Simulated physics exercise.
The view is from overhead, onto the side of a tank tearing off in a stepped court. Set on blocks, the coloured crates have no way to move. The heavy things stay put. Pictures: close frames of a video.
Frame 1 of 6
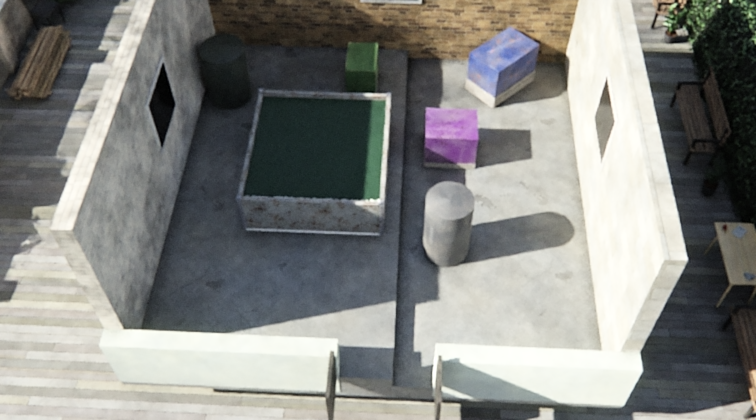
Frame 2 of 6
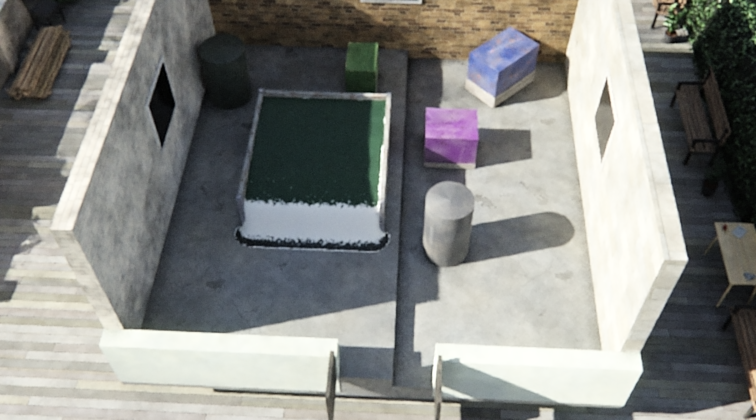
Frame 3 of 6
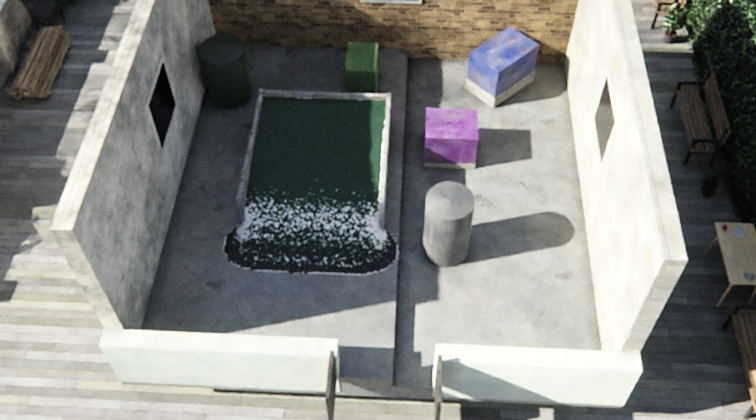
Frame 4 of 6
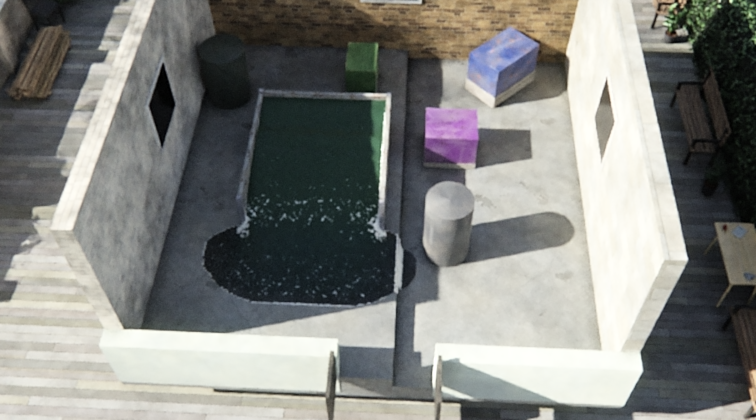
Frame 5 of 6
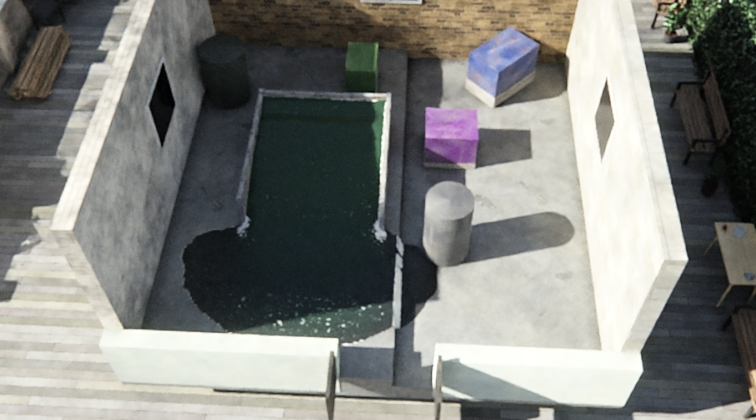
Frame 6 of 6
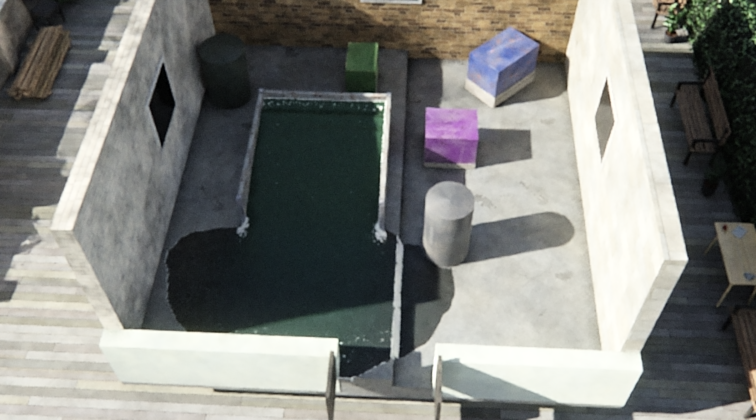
Dark green water sits level in an open, pale-walled tank, then bursts out as the near side gives way in a white, foamy sheet. It spreads across the grey court floor in a widening dark pool, reaching the low front wall and its gap, while the coloured crates and grey cylinder stay still.
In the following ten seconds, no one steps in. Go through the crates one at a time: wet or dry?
In the end the purple crate comes through untouched. The green crate comes through with water on it. The blue crate comes through untouched.
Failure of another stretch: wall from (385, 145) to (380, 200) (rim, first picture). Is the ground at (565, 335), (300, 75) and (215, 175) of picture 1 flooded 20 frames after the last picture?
One after the other: Covered, dry, no water.
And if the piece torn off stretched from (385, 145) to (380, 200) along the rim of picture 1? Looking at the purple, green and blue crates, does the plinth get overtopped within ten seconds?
Going crate by crate, the purple one is caught, then the green one stays out of reach, then the blue one is caught.
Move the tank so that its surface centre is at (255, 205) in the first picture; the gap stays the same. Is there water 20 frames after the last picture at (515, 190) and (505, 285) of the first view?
Taking them in turn, left unwetted, then drenched.
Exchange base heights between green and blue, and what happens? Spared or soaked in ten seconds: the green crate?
With the swap, the green crate avoids the flood.
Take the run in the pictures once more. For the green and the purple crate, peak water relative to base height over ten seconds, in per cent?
Taking them in the order asked, 180 percent and 80 percent.
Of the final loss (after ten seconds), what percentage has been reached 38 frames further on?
Roughly 90 %.
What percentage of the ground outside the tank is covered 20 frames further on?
My guess is around 45 in a hundred.
A moment on, water covers 30 % of the floor; the purple crate not reached, the green crate not reached, the blue crate not reached.
Next, water covers 30 % of the floor; the purple crate not reached, the green crate not reached, the blue crate not reached.
Then, water covers 45 % of the floor; the purple crate not reached, the green crate not reached, the blue crate not reached.
Later, water covers 85 % of the floor; the purple crate water round its plinth, the green crate water round its plinth, the blue crate water round its plinth.
In the end, water covers 100 % of the floor; the purple crate stayed above the water, the green crate was topped, the blue crate stayed above the water.
